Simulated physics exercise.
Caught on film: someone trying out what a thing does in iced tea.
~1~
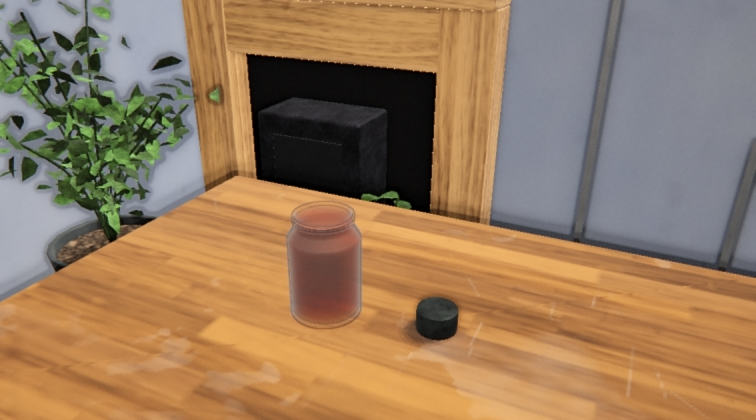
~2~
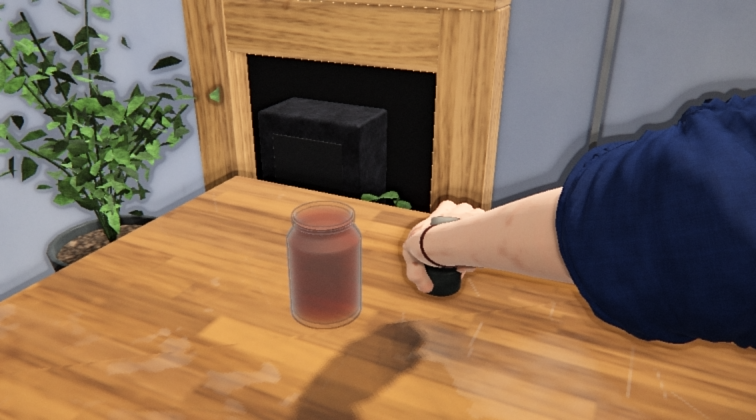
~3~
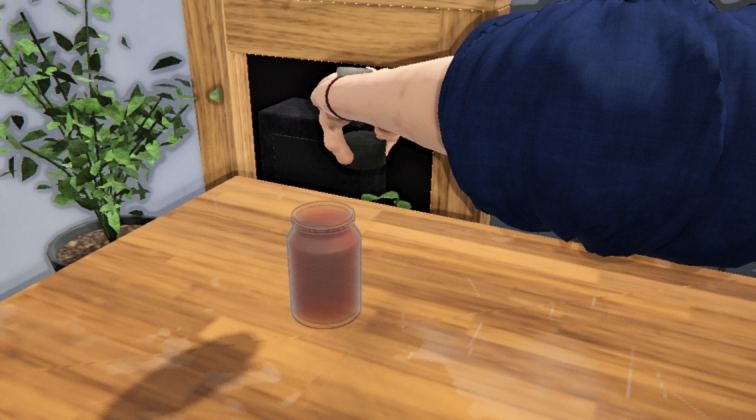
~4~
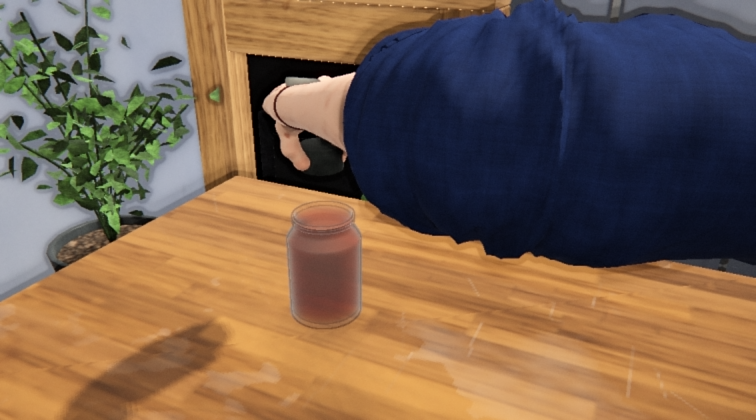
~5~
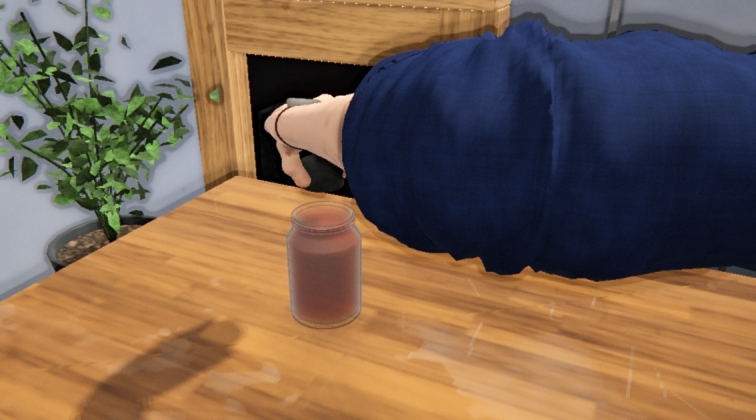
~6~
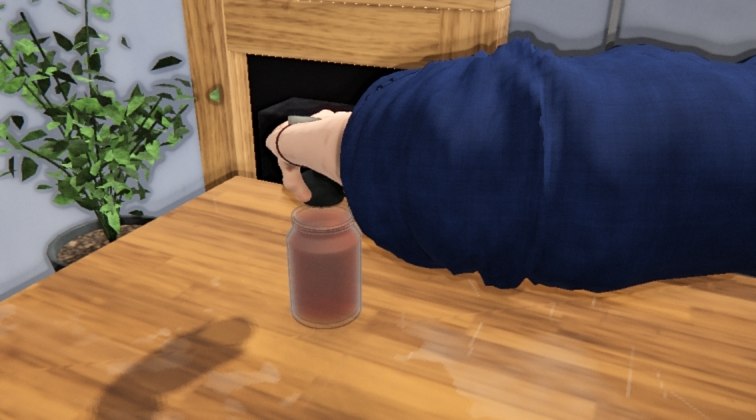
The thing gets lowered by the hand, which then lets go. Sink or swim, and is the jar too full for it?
It goes under; the jar spills.
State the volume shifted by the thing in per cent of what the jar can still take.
It comes to around 270 per cent.
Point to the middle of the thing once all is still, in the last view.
(326, 294), more or less.
Soon after, the iron weight enters the iced tea; the jar is full to the brim; some has gone over the rim.
Later, the iron weight goes on down; the jar is full to the brim; some has gone over the rim.
In the end, the iron weight lies on the bottom; the jar is full to the brim; some has gone over the rim.
